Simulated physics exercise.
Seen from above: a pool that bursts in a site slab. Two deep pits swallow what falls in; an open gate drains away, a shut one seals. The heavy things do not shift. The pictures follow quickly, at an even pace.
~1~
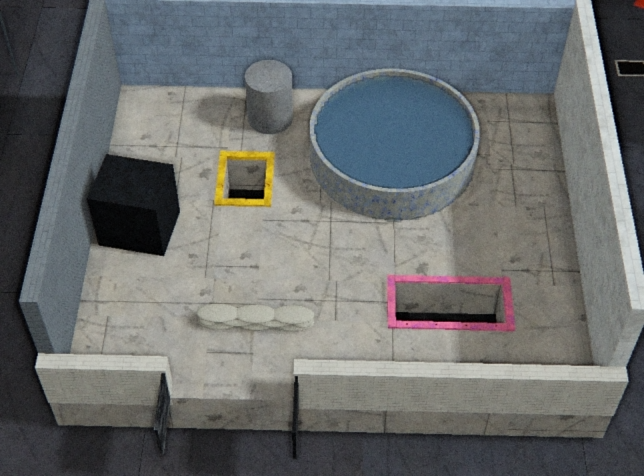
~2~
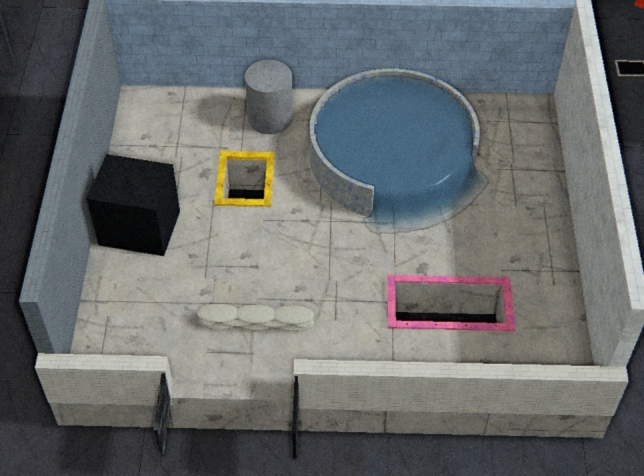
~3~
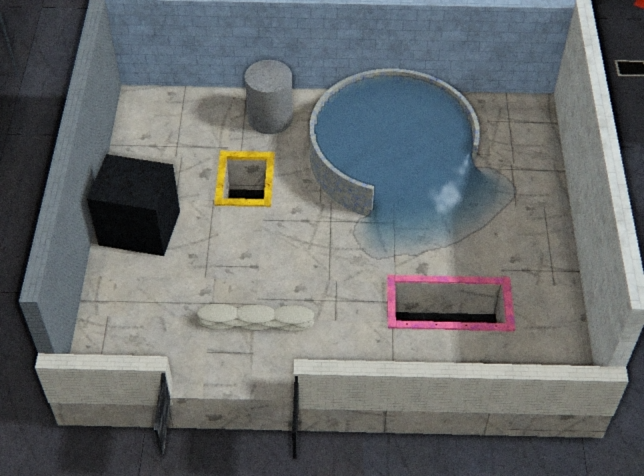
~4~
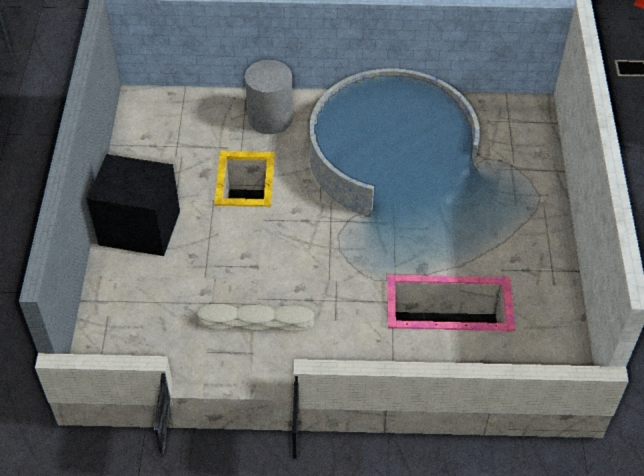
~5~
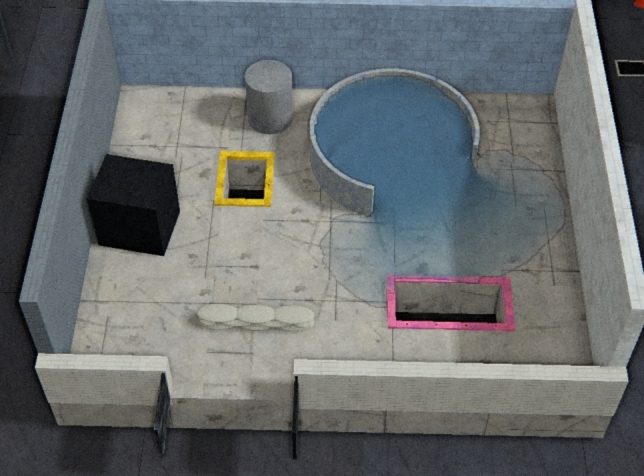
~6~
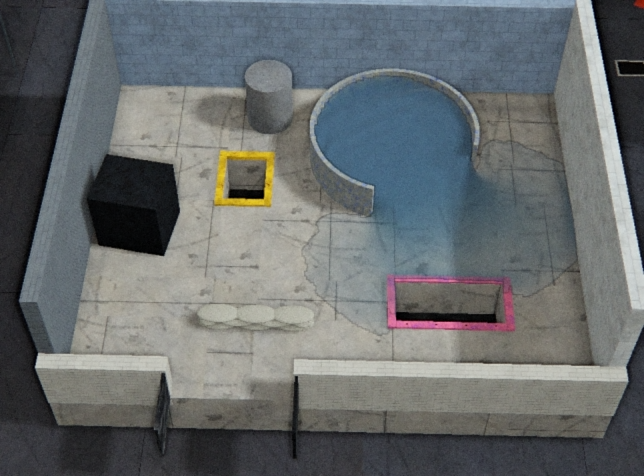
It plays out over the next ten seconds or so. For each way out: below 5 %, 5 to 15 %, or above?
The gate takes between 5 and 15 %; the yellow pit takes not even 5 %; the pink pit takes above 15 %.
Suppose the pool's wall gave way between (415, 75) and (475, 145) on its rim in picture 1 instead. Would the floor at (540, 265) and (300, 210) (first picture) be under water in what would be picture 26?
In that order: Covered, free of water.
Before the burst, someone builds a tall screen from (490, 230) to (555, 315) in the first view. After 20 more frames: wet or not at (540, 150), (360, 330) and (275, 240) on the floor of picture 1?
As listed: Under water, under water, free of water.
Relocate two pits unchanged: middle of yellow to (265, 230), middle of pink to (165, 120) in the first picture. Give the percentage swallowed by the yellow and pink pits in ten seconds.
In per cent: Yellow 4, pink 0.
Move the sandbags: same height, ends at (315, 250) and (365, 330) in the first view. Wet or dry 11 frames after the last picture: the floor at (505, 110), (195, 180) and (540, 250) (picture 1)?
One after the other: Free of water, free of water, under water.
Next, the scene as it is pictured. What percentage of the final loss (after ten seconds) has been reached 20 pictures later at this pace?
I make it 60 per cent.
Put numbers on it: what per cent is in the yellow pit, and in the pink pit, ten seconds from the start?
About 0 and 38 per cent.
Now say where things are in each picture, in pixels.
The round tank at (394, 131) is whole and still, in the first picture.
The front is at (483, 177), out from the gap at (435, 201), in the second picture.
Water pours out at (435, 203) and has run to (367, 248), in the third picture.
Water pours out at (435, 204) and has run to (535, 197), in the fourth picture.
Water pours out at (435, 204) and has run to (556, 198), in the fifth picture.
The front is at (375, 326), out from the gap at (435, 204), in the sixth picture.
A moment on, water covers 30 % of the floor; the gate 0 %, the yellow pit 0 %, the pink pit 7 %.
Next, water covers 35 % of the floor; the gate 0 %, the yellow pit 0 %, the pink pit 17 %.
Then, water covers 45 % of the floor; the gate 0 %, the yellow pit 0 %, the pink pit 27 %.
Later, water covers 70 % of the floor; the gate 3 %, the yellow pit 0 %, the pink pit 35 %.
In the end, water covers 90 % of the floor; the gate 7 %, the yellow pit 0 %, the pink pit 38 %.
